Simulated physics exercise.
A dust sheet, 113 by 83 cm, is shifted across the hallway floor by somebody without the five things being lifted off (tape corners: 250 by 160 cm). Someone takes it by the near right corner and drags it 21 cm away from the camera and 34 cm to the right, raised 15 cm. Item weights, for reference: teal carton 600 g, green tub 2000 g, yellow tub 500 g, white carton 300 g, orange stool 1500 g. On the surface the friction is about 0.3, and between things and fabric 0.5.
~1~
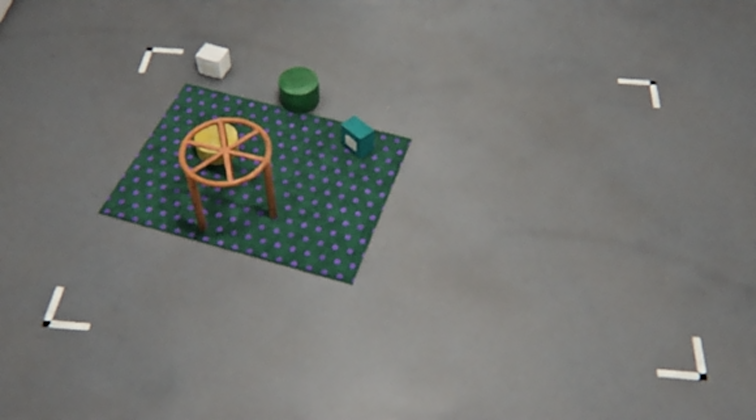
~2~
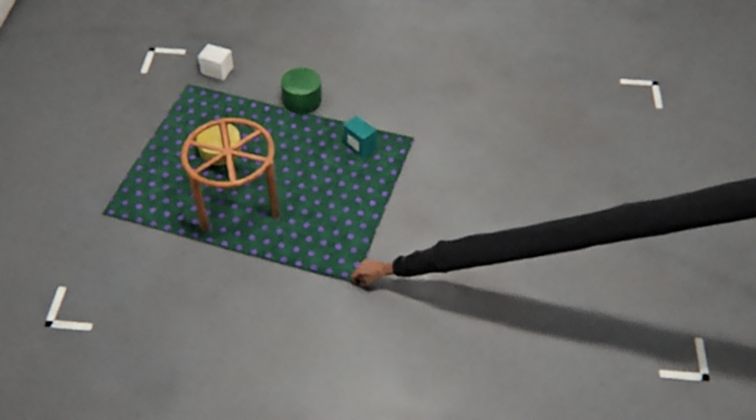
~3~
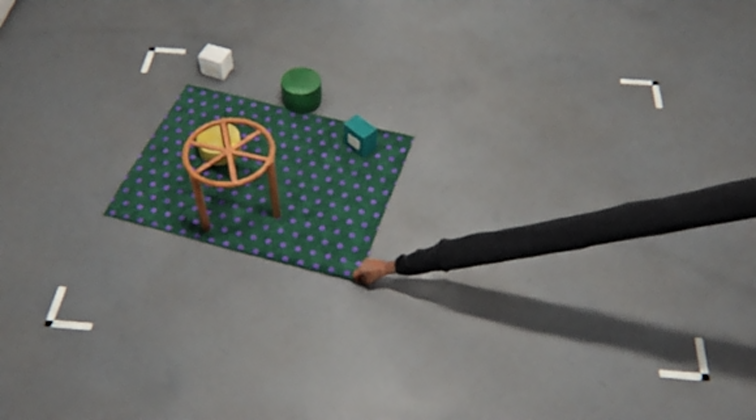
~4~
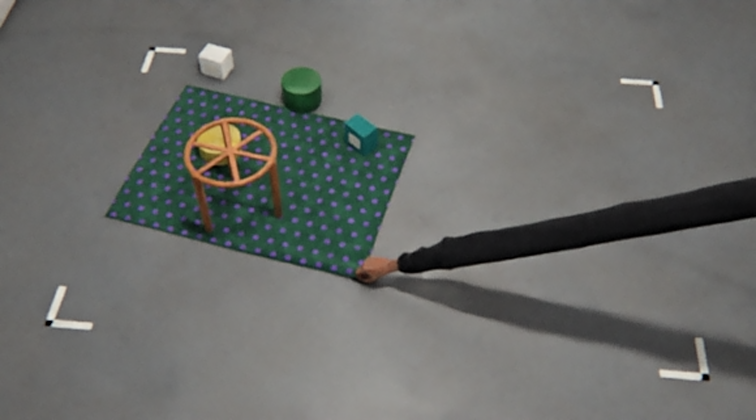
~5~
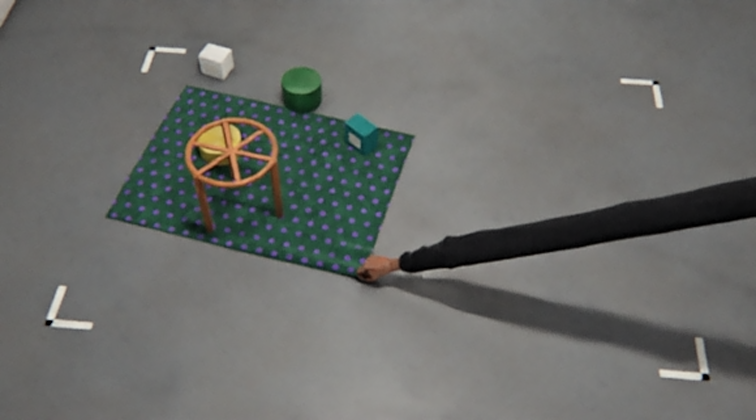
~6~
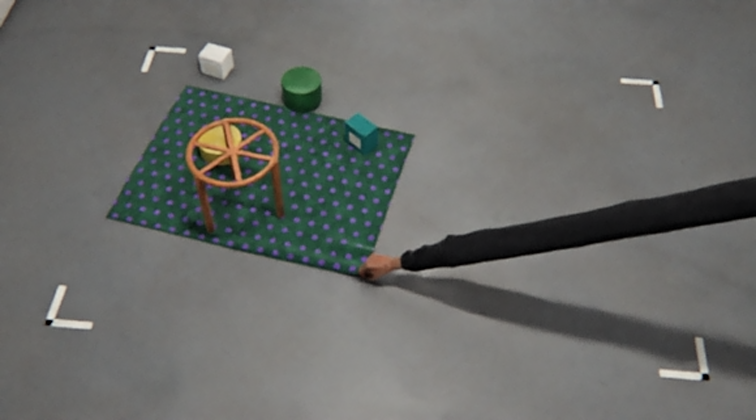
A dark-sleeved arm reached in from the right, gripped the near right corner of a spotted green sheet, and nudged it slightly away and to the right, the orange stool shifting a little with it.
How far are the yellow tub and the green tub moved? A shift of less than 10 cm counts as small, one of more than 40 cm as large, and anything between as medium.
Shifts, in order: The yellow tub: Medium, the green tub: Small.
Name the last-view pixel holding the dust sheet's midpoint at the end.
I'd point to about (307, 178).
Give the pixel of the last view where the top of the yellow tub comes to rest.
The top ends up close to (249, 159) in the last picture.
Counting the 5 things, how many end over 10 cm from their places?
2 in all.
Next, middle of the dust sheet at (276, 175); yellow tub 6 cm off its start, orange stool 9 cm off its start, teal carton 4 cm off its start.
Then, middle of the dust sheet at (289, 176); yellow tub 11 cm off its start, orange stool 17 cm off its start, teal carton 4 cm off its start.
After that, middle of the dust sheet at (303, 178); yellow tub 18 cm off its start at (246, 157), orange stool 26 cm off its start at (293, 158), teal carton 6 cm off its start at (369, 120).
Later, middle of the dust sheet at (306, 178); yellow tub 19 cm off its start, orange stool 29 cm off its start, teal carton 6 cm off its start.
At the end, middle of the dust sheet at (307, 178); yellow tub 19 cm off its start at (249, 159), green tub 0 cm off its start at (302, 80), orange stool 30 cm off its start at (304, 158), teal carton 6 cm off its start at (370, 119).
